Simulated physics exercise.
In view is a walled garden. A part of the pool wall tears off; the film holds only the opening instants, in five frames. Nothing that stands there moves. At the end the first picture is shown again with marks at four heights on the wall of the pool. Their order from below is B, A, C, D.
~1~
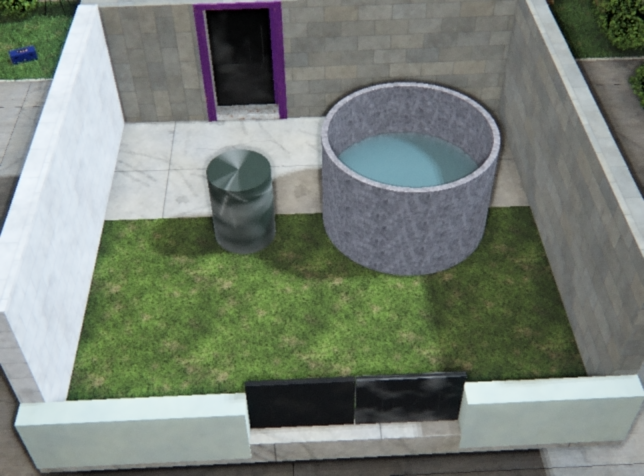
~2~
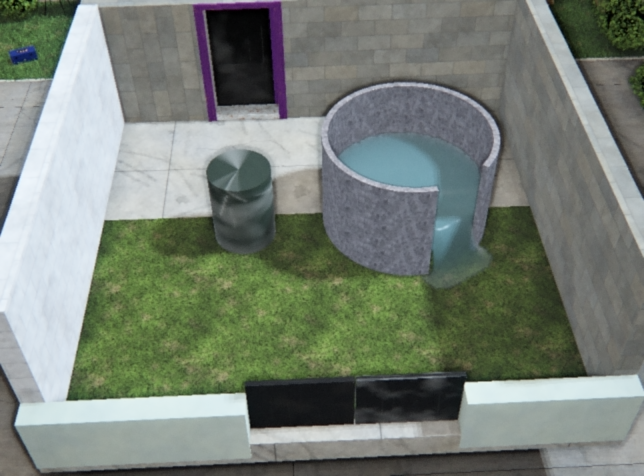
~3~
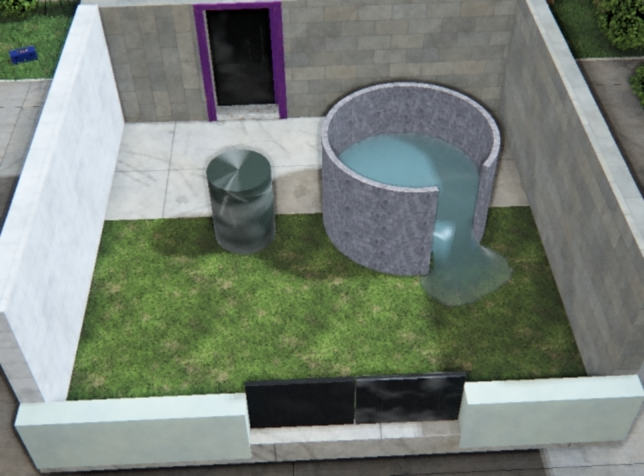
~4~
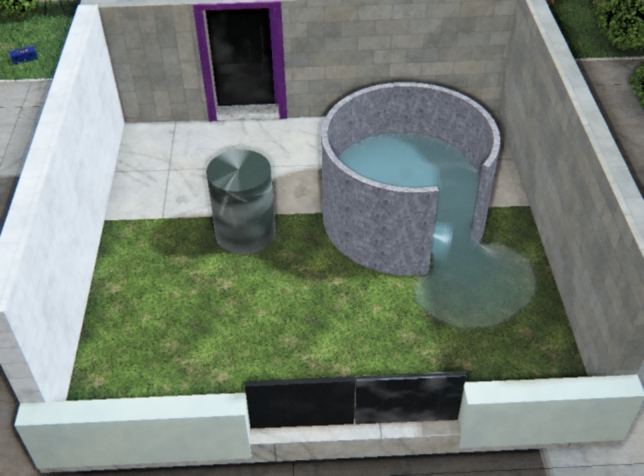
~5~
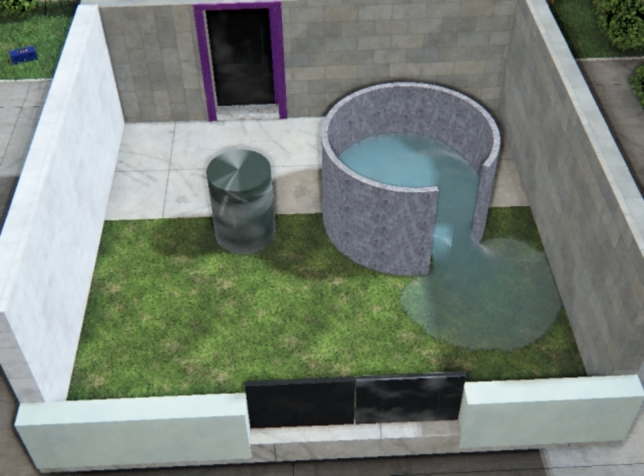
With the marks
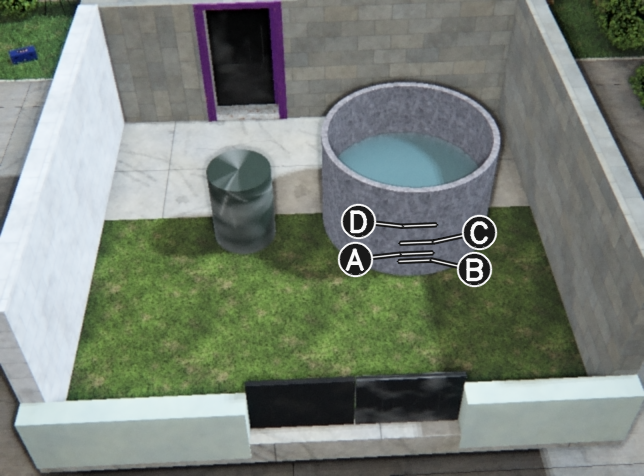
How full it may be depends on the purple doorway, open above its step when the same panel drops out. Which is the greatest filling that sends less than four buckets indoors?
Line D just does it.
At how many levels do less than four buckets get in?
All four.
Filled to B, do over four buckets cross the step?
No.
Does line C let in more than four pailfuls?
No, that is safe.
On the marked copy, A at (416, 253); B at (415, 260); C at (417, 242); D at (418, 225); from the bottom up B, A, C, D.
Choosing A, nothing gets over.
Choosing B, nothing gets over.
Choosing C, nothing gets over.
Choosing D, a bucket or two gets in.
